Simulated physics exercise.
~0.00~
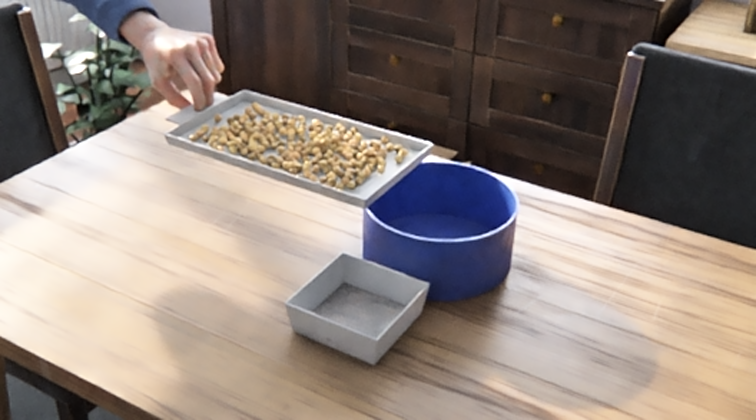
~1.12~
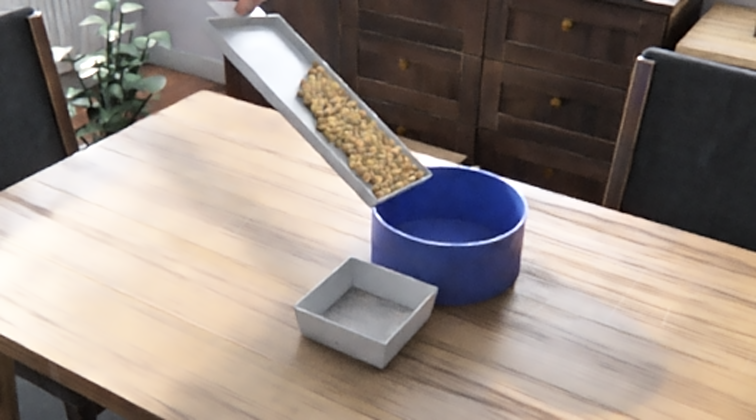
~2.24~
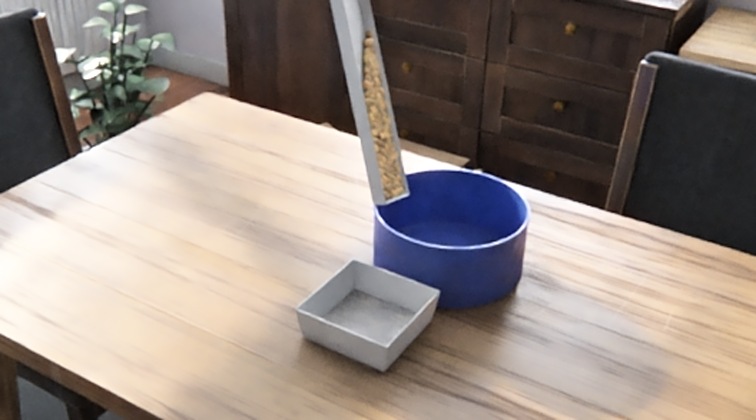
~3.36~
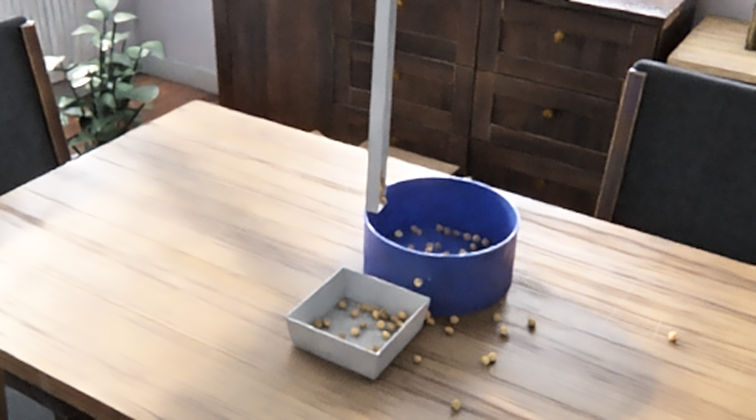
A hand lifted one end of a gray tray of dried chickpeas and tipped it steeply over a blue pot until it stood upright, and the chickpeas poured out, landing in the pot and the small pale tin beside it, with some scattered across the wooden table.
